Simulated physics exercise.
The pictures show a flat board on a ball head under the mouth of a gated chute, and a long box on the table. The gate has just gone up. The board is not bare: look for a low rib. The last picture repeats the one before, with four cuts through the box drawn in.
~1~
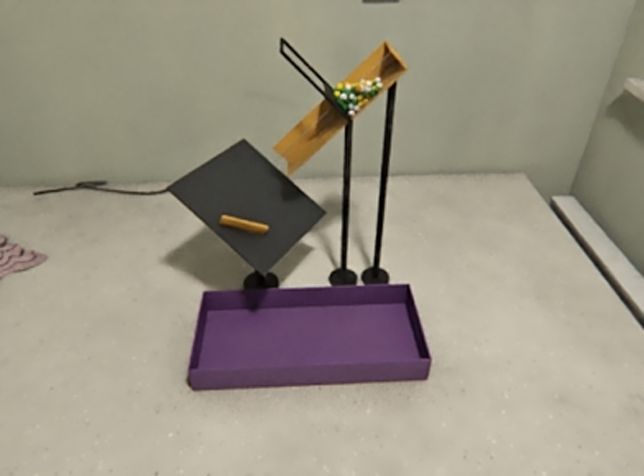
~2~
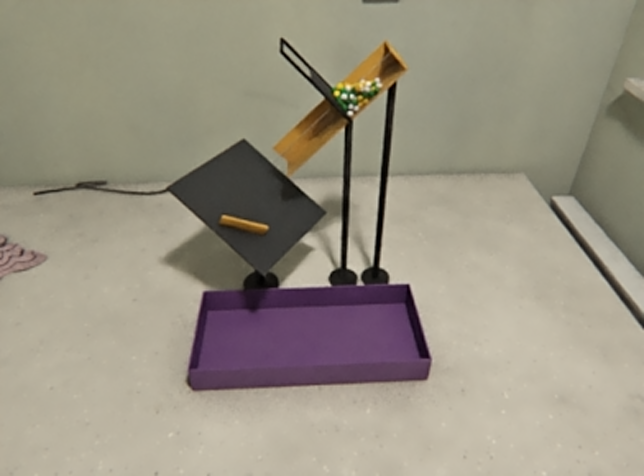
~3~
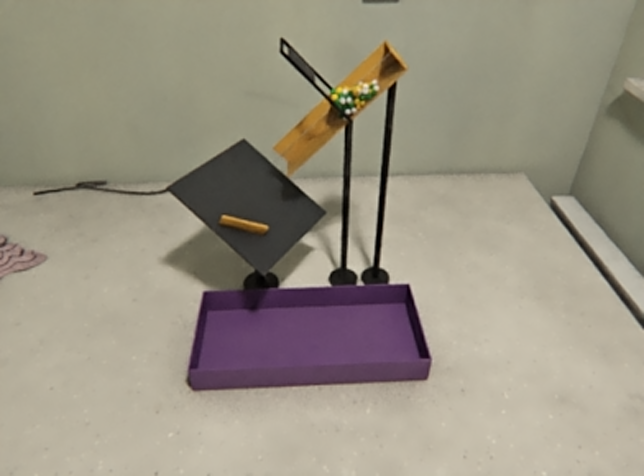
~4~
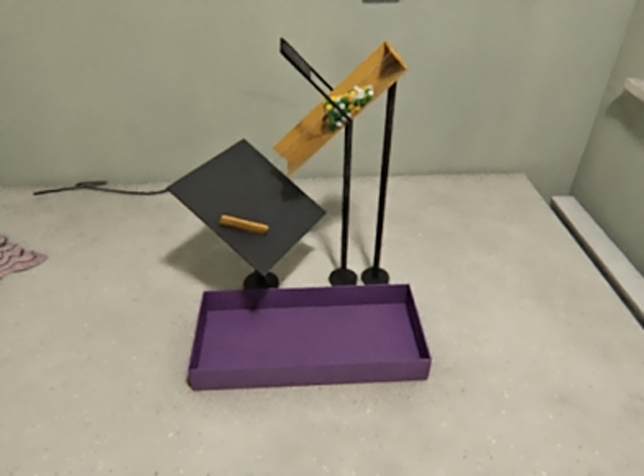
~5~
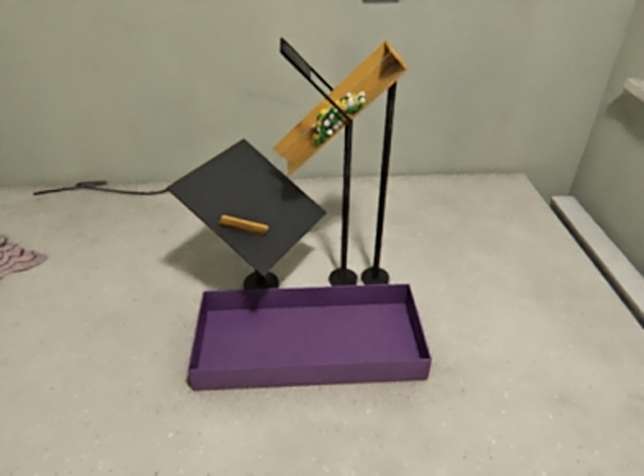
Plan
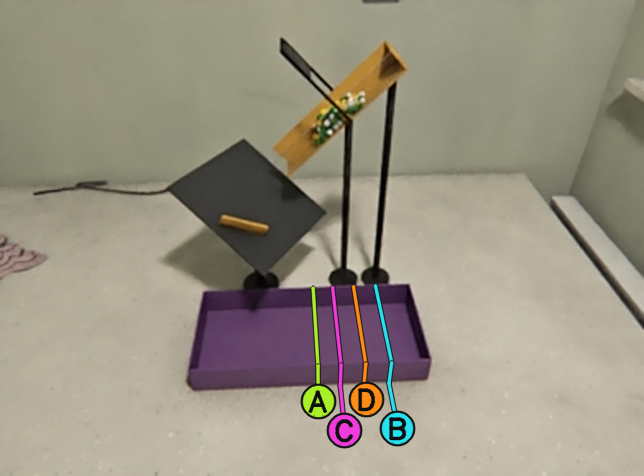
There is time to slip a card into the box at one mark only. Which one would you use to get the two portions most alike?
Choose C.
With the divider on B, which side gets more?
The left side.
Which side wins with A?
The right side.
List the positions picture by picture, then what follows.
Load behind the gate near (353, 91), round plastic beads; lip of the chute near (288, 169), sloping fairly steeply, in the first frame.
Middle of the board near (253, 201), tilted fairly steeply; middle of its low edge near (298, 241); of its high edge near (208, 160), in the second frame.
Front corners of the box near (188, 370) and (431, 359), empty; front of the load near (341, 115), in the third frame.
Middle of the load near (344, 102); its front near (331, 121), close to a quarter of the way to the lip; rib from (223, 216) to (268, 227), in the fourth frame.
Middle of the load near (336, 114); its front near (315, 138), close to half of the way to the lip, in the fifth frame.
On the marked copy, line A crosses the front rim at (317, 364); line B crosses the front rim at (391, 361); line C crosses the front rim at (340, 363); line D crosses the front rim at (365, 362).
With A, of what is caught, a small share on the left of the divider, the bulk on the right.
With B, of what is caught, the bulk on the left of the divider, a small share on the right.
With C, of what is caught, close to half on the left of the divider, close to half on the right.
With D, of what is caught, all but a few on the left of the divider, a small share on the right.
